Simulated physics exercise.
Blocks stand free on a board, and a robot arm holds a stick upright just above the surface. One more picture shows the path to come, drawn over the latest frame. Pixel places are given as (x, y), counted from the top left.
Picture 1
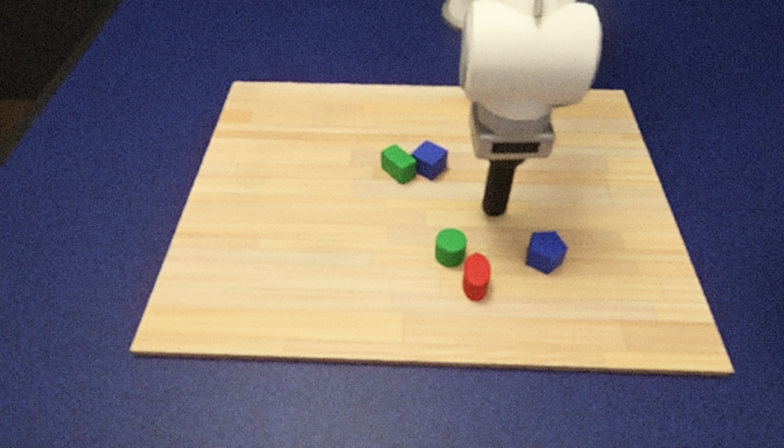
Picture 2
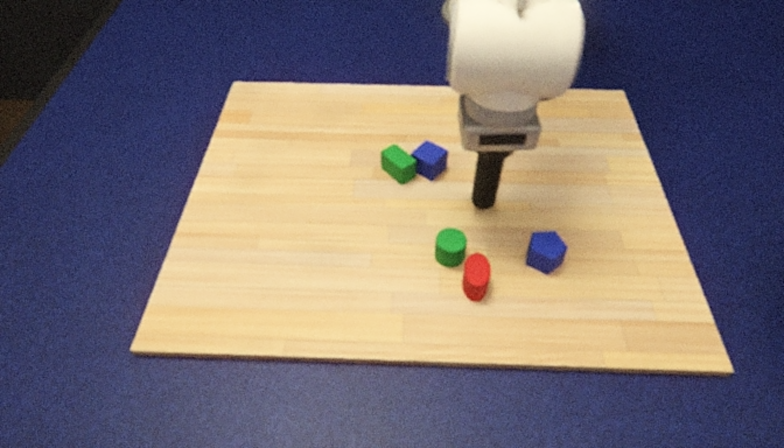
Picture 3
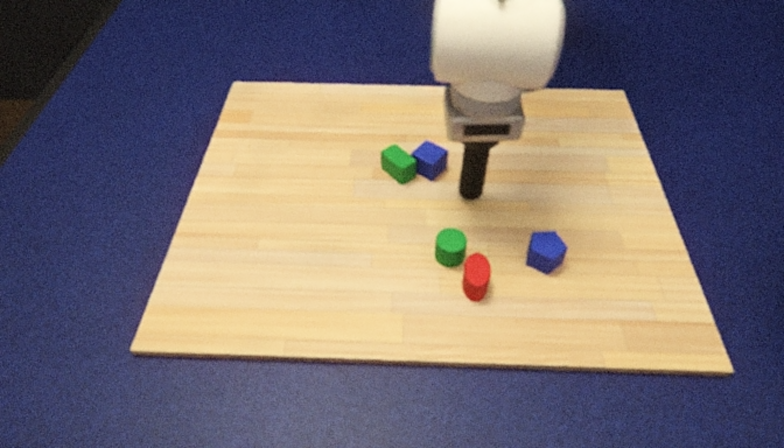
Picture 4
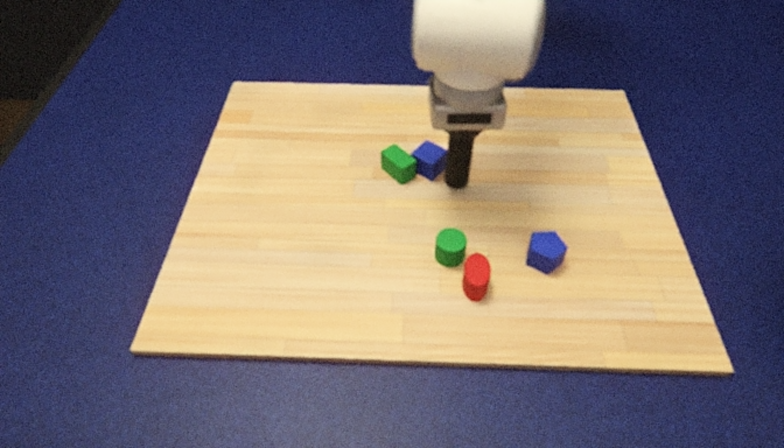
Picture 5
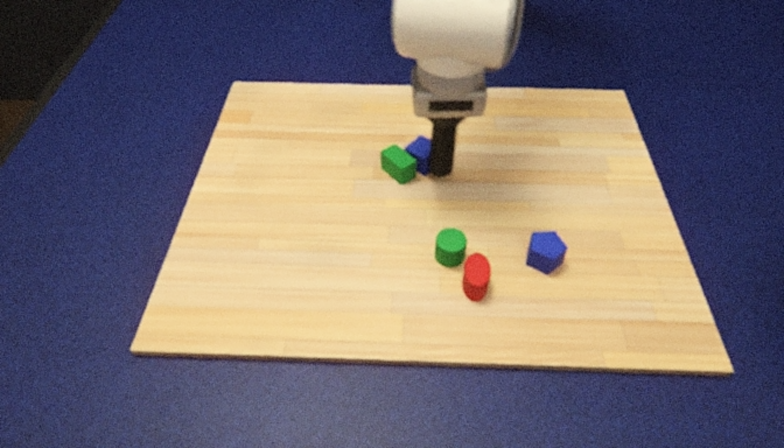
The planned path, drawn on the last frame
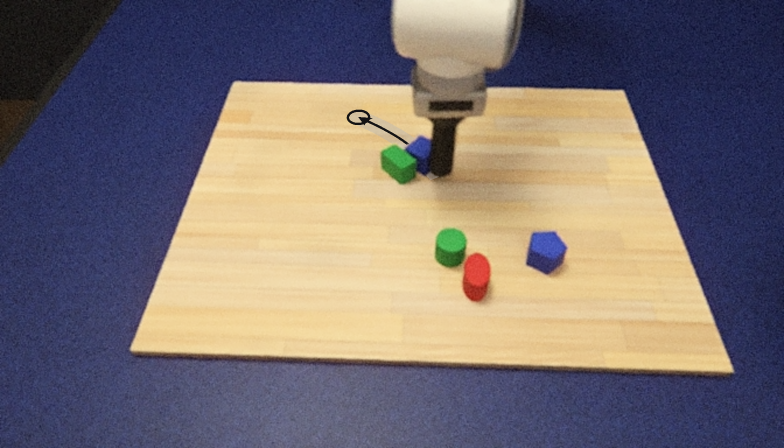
On a wooden board, a robot arm's stick moves up-left and nudges a blue block.
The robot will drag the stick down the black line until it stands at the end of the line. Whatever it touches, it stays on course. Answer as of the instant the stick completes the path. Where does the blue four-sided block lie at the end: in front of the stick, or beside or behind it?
When the path ends, it will sit ahead of the stick.
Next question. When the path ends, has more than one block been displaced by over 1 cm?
Final answer: No.
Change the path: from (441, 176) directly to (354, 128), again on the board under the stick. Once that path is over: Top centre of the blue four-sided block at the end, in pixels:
I predict (376, 103).
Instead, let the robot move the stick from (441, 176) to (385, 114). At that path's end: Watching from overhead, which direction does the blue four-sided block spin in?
Answer: Against the clock.
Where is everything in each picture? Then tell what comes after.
The first picture shows tip of the stick (494, 209), middles of tops, green rectangular block (398, 155), blue four-sided block (430, 151).
The second picture shows stick (483, 201), nothing pushed.
The third picture shows stick (470, 192), nothing pushed.
The fourth picture shows stick (456, 182), nothing pushed.
The fifth picture shows stick (441, 170), green rectangular block (398, 155), blue four-sided block (423, 146).
The line goes from (441, 176) by way of (404, 141) to (358, 117).
What follows on the original path. One third of the way, stick (417, 145); blue four-sided block (398, 124).
Two thirds of the way, stick (389, 126); blue four-sided block (370, 106).
At the end, stick (358, 111); green rectangular block unmoved; blue four-sided block (344, 89), turned 15° clockwise.
